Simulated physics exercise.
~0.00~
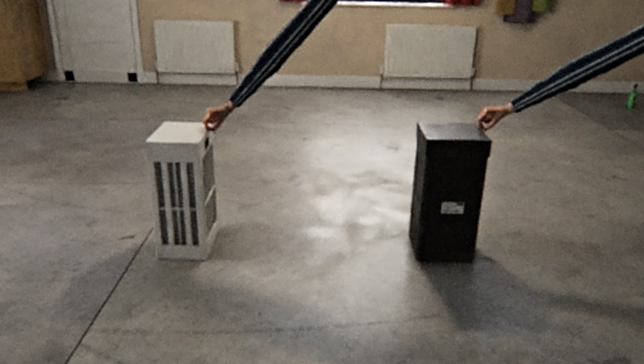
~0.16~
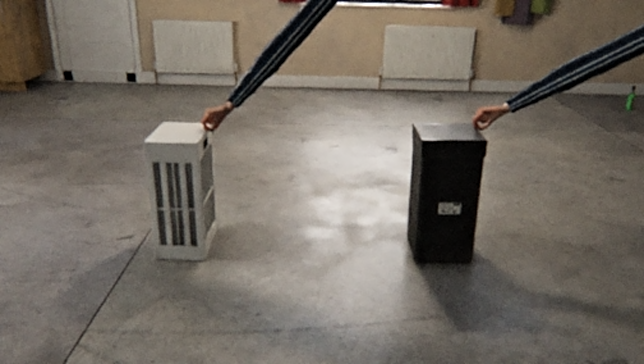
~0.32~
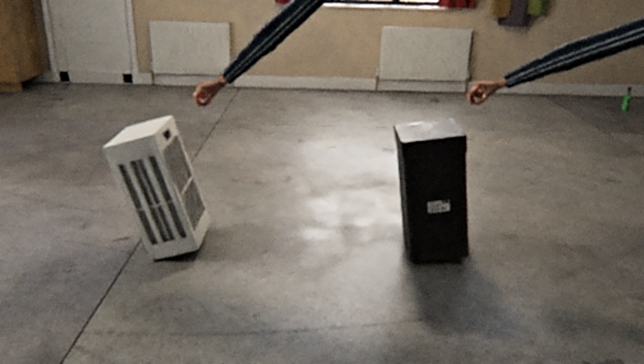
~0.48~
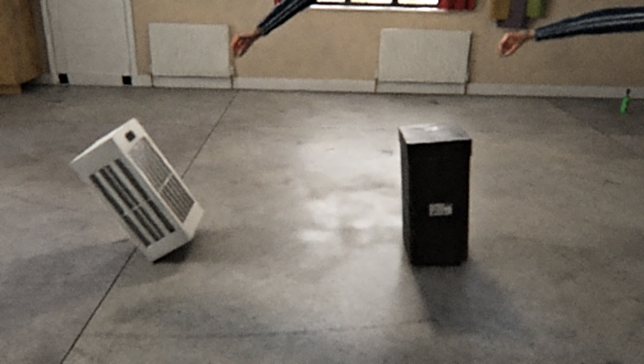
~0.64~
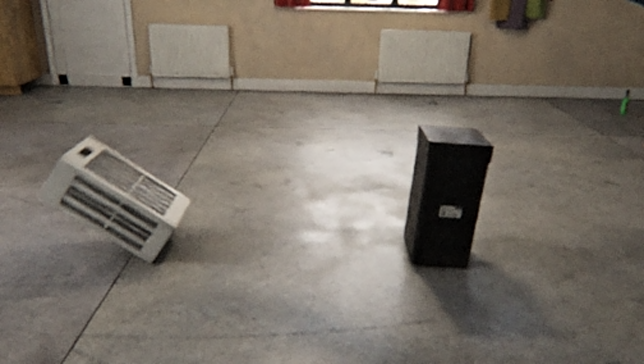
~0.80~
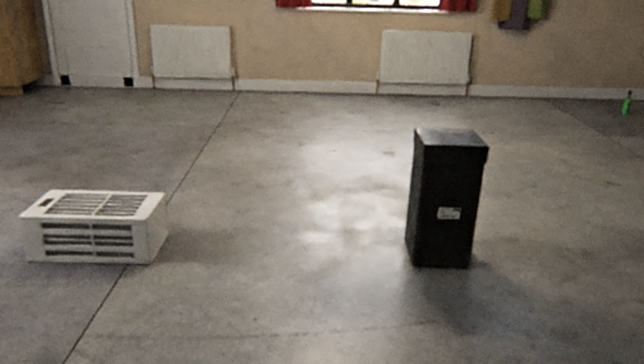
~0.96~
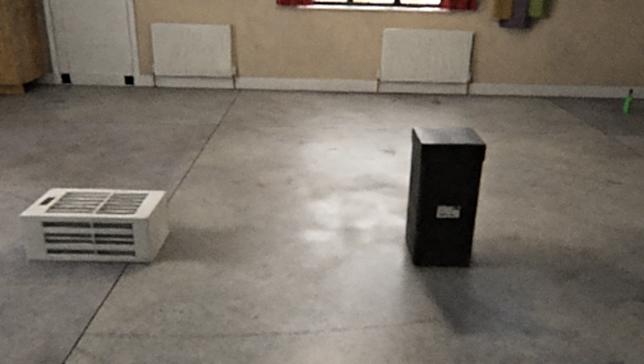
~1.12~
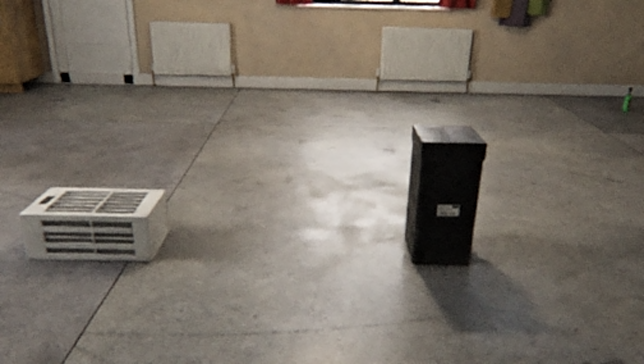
Two hands in dark striped sleeves reach in from above and the right, touching the tops of a tall white slatted crate on the left and a tall black tote on the right. They stand on a grey concrete floor, seen from slightly above by a gently swaying camera, with pale radiators along the far wall. The hands shove both toward the left and draw back. The crate leans steadily further, while the tote tips slightly and rocks back. The crate topples onto its side, and the tote ends standing upright.
